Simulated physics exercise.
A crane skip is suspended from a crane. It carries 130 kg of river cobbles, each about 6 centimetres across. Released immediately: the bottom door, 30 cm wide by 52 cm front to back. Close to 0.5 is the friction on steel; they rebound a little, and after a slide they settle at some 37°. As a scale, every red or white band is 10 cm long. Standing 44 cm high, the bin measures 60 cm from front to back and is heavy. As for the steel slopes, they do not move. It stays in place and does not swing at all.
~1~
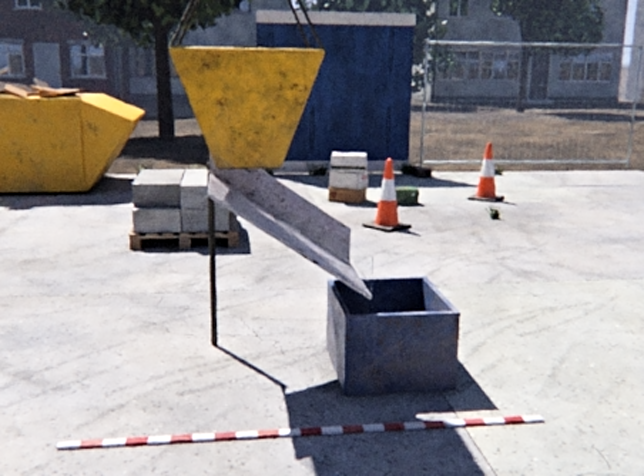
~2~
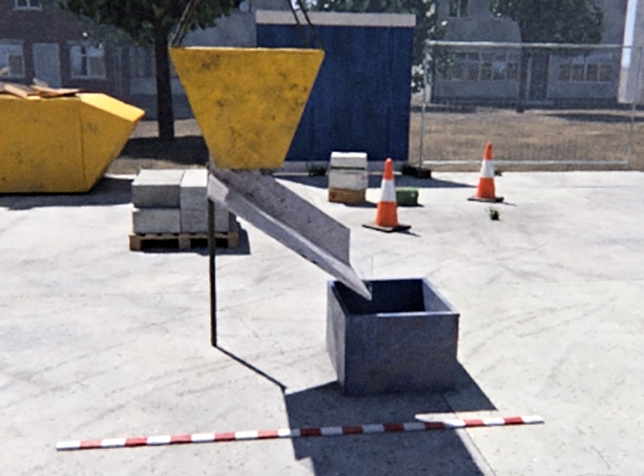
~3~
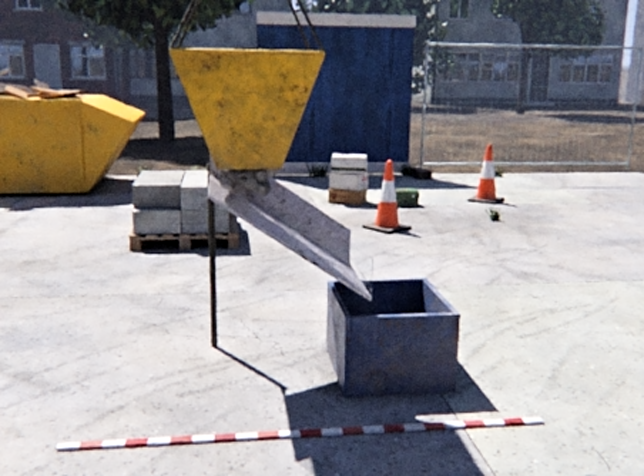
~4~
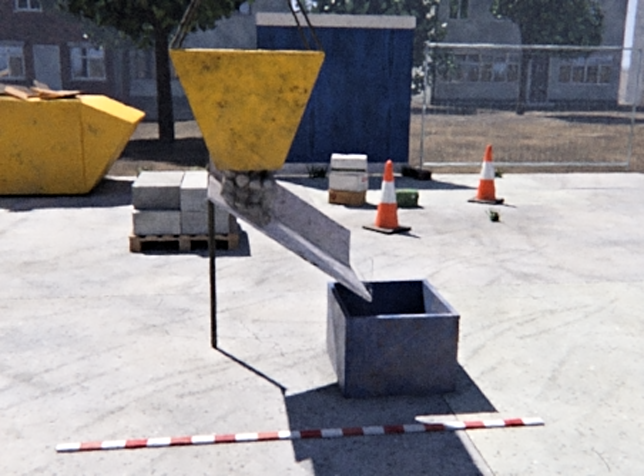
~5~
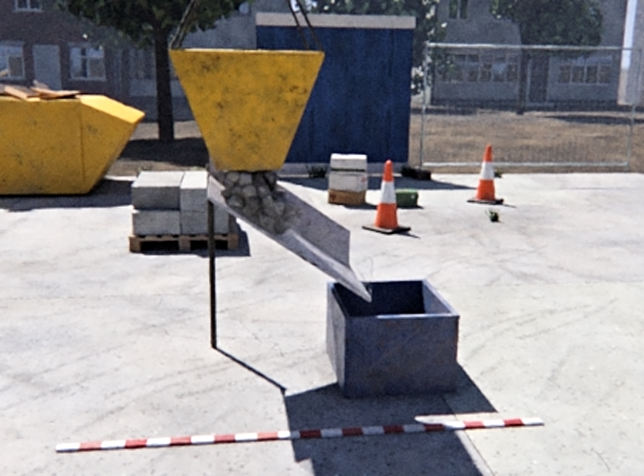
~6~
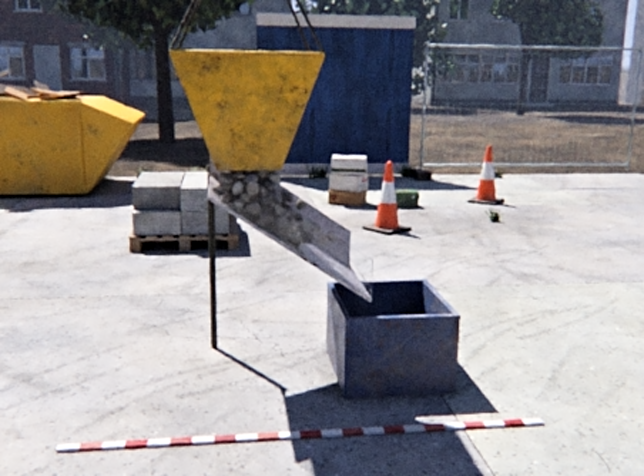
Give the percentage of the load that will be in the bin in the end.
Some 99 per cent of the load ends in the bin.
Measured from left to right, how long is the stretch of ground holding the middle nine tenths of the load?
Around 50 centimetres.
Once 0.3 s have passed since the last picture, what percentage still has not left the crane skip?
It holds some 15 per cent.
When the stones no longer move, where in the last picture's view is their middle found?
About (398, 340).
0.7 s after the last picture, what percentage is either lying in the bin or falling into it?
Roughly 50 percent.
Then, 0.3 s after the last picture, 15 % in the crane skip, 71 % on the steel, 1 % falling or lying left of the bin, 12 % falling or lying in the bin; the stones farthest right are at (428, 344).
Then, 0.7 s after the last picture, 0 % in the crane skip, 48 % on the steel, 51 % falling or lying in the bin, 1 % falling or lying beside or right of the bin; the stones farthest right are at (429, 338).
Then, 1.3 s after the last picture, 0 % in the crane skip, 1 % on the steel, 98 % falling or lying in the bin, 1 % falling or lying beside or right of the bin; the stones farthest right are at (448, 346).
Then, 2.2 s after the last picture, 0 % in the crane skip, 99 % falling or lying in the bin, 1 % falling or lying beside or right of the bin; the stones farthest right are at (445, 350).
Then, 4.1 s after the last picture, 0 % in the crane skip, 99 % in the bin, 1 % beside or right of the bin; the stones farthest right are at (445, 350).
